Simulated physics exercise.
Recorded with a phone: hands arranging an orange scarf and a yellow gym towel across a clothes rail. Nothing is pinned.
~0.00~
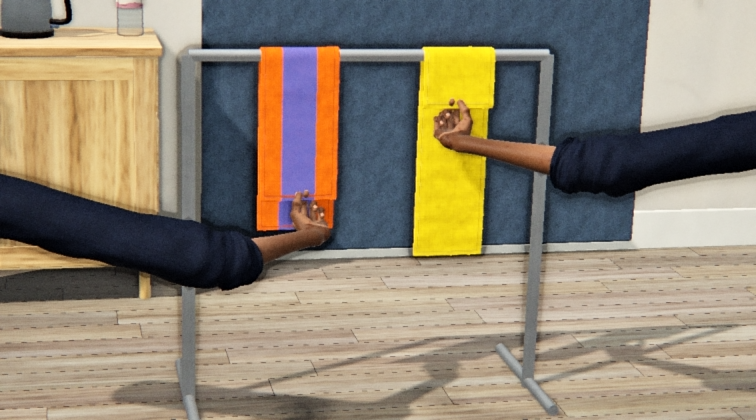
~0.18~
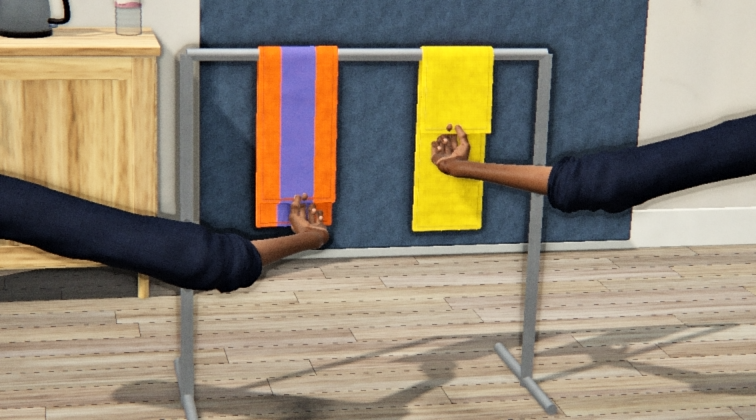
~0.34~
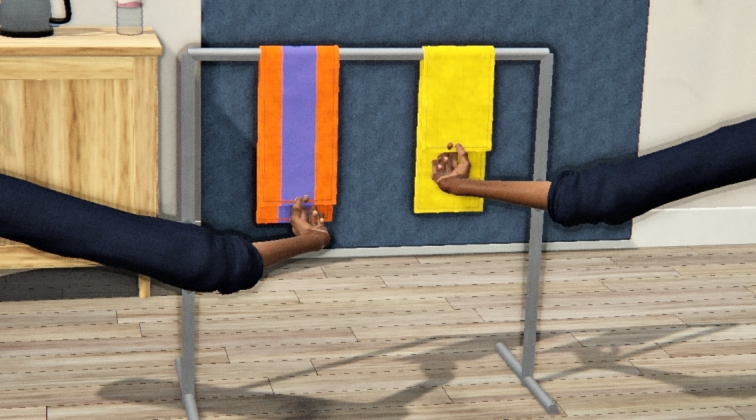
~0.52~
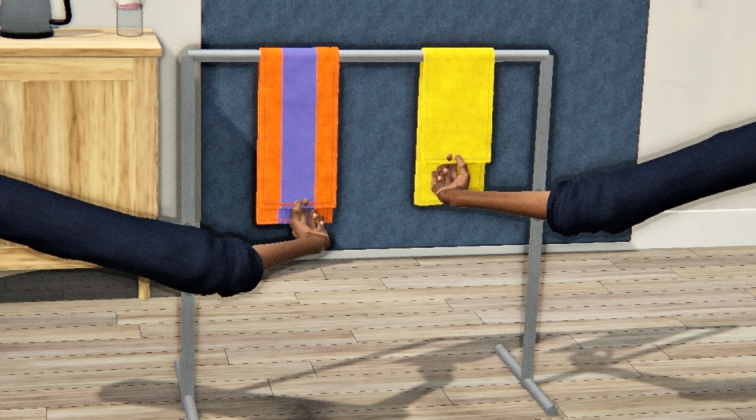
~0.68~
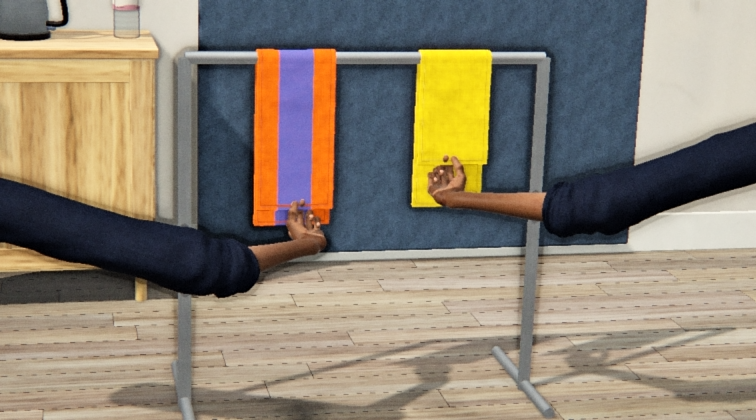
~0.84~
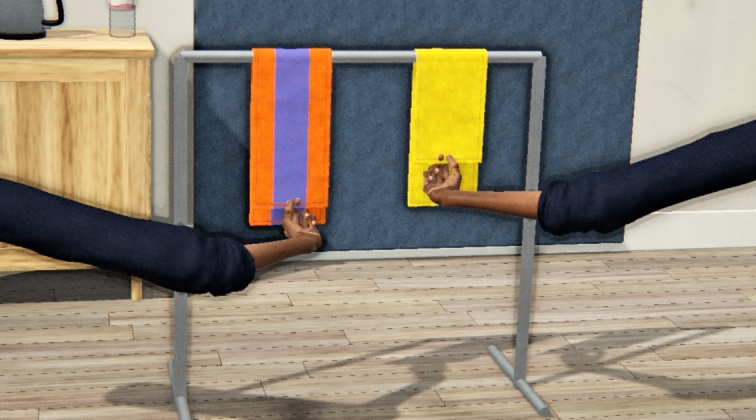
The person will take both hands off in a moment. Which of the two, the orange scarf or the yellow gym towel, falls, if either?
The orange scarf most likely keeps its perch. The yellow gym towel most likely keeps its perch.
By 1.28 s, scarf unmoved; gym towel unmoved.
When it is over, scarf unmoved; gym towel unmoved. The orange scarf keeps its place and the yellow gym towel stays on.
